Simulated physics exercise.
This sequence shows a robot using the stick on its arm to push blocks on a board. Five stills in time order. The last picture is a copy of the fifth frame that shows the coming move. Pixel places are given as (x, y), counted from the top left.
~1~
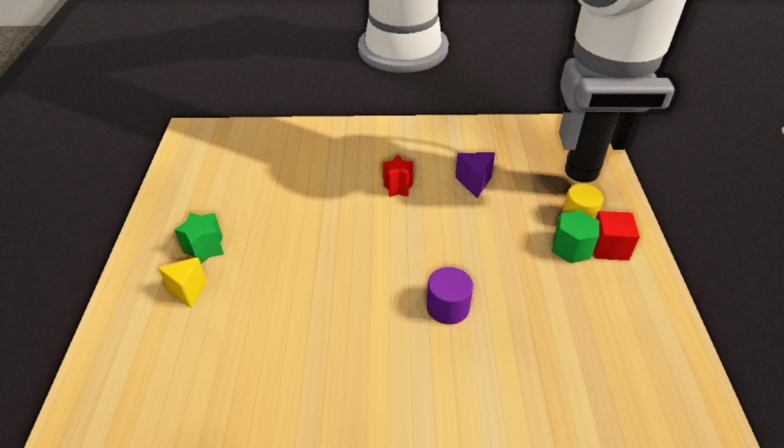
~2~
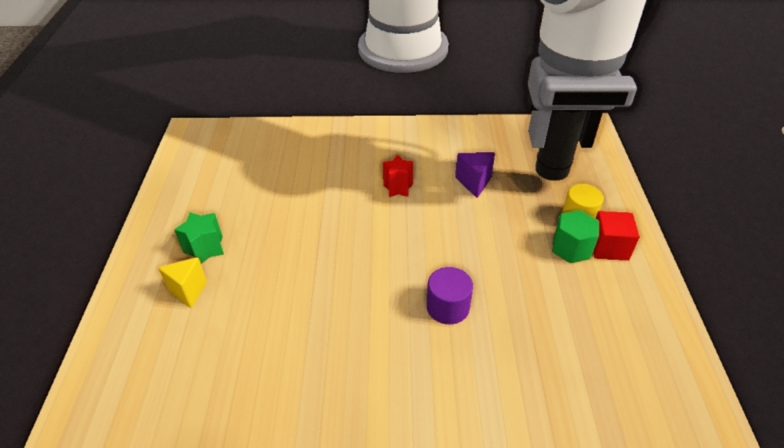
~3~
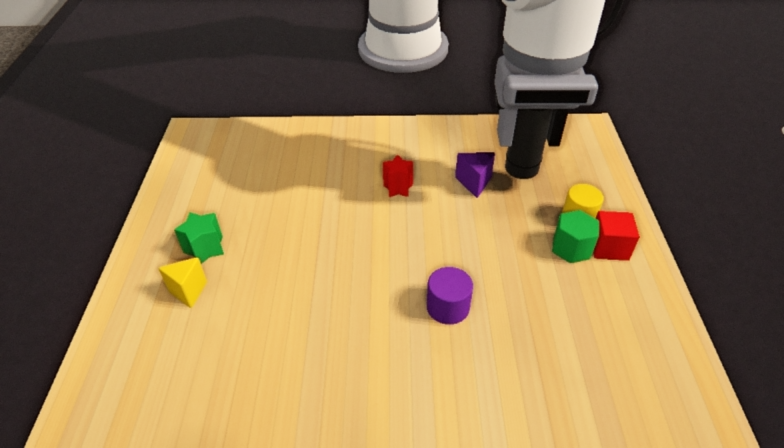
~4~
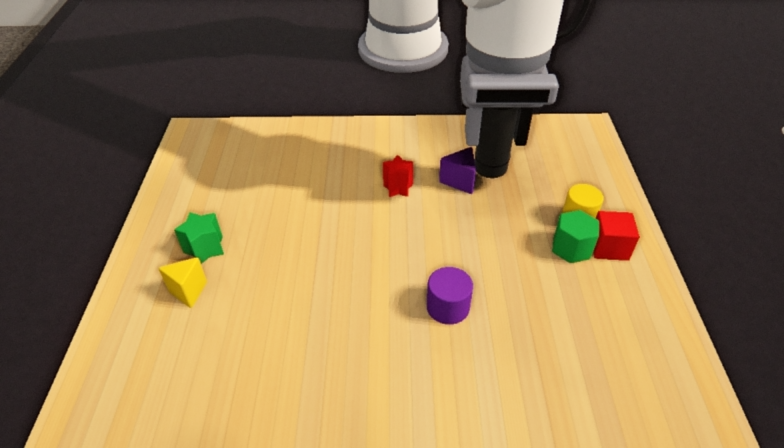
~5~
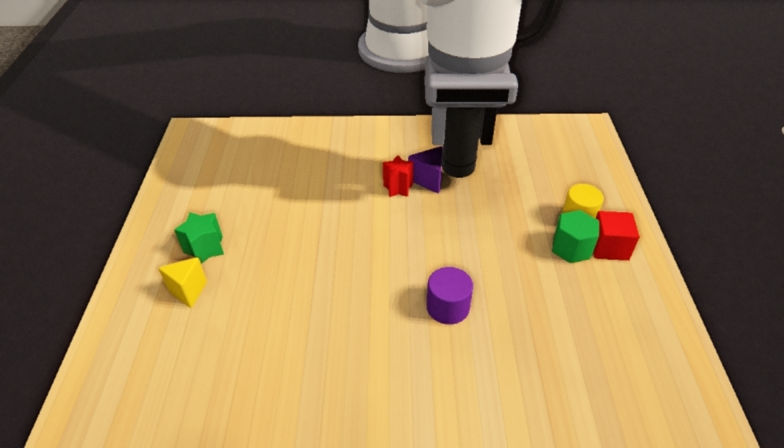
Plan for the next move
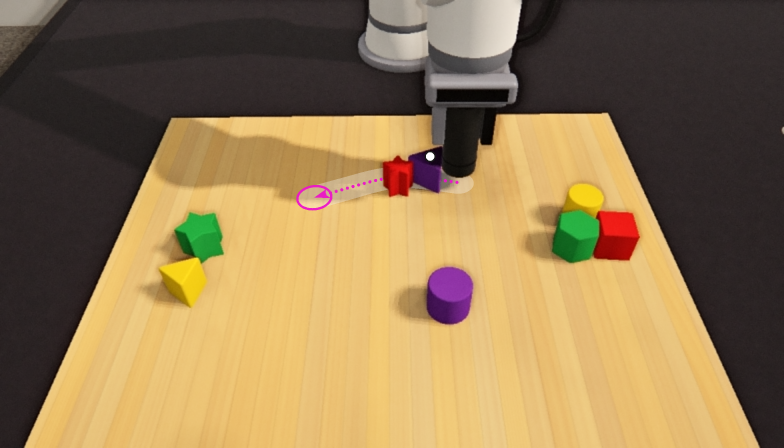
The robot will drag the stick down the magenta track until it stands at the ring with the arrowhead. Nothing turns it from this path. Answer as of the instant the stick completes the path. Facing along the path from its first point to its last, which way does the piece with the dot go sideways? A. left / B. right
The answer is B.
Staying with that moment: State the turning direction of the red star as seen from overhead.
Counter-clockwise, from overhead.
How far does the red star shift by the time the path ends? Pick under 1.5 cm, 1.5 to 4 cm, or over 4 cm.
Movement: Over 4 cm.
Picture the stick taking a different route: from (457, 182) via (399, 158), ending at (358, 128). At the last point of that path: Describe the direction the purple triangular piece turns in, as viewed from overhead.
Overhead view: Anti-clockwise.
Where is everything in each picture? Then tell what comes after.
The first picture shows stick tip (581, 173); block tops, red star (398, 164); purple triangular piece (478, 159).
The second picture shows stick (552, 171); blocks unchanged.
The third picture shows stick (522, 169); blocks unchanged.
The fourth picture shows stick (490, 168); purple triangular piece (463, 158).
The fifth picture shows stick (458, 168); red star (398, 164); purple triangular piece (430, 156).
Path on the board, from (457, 182) by way of (409, 177) and (361, 184) to (314, 197); the dot is on the purple triangular piece.
The first path, step by step. One third of the way, stick (408, 163); red star (386, 170), turned 20° anticlockwise; purple triangular piece (380, 151).
Two thirds of the way, stick (360, 170); red star (365, 179), turned 115° anticlockwise; purple triangular piece (335, 151), turned 30° clockwise.
At the end, stick (312, 183); red star (362, 180), turned 140° anticlockwise; purple triangular piece (323, 150), turned 60° clockwise.
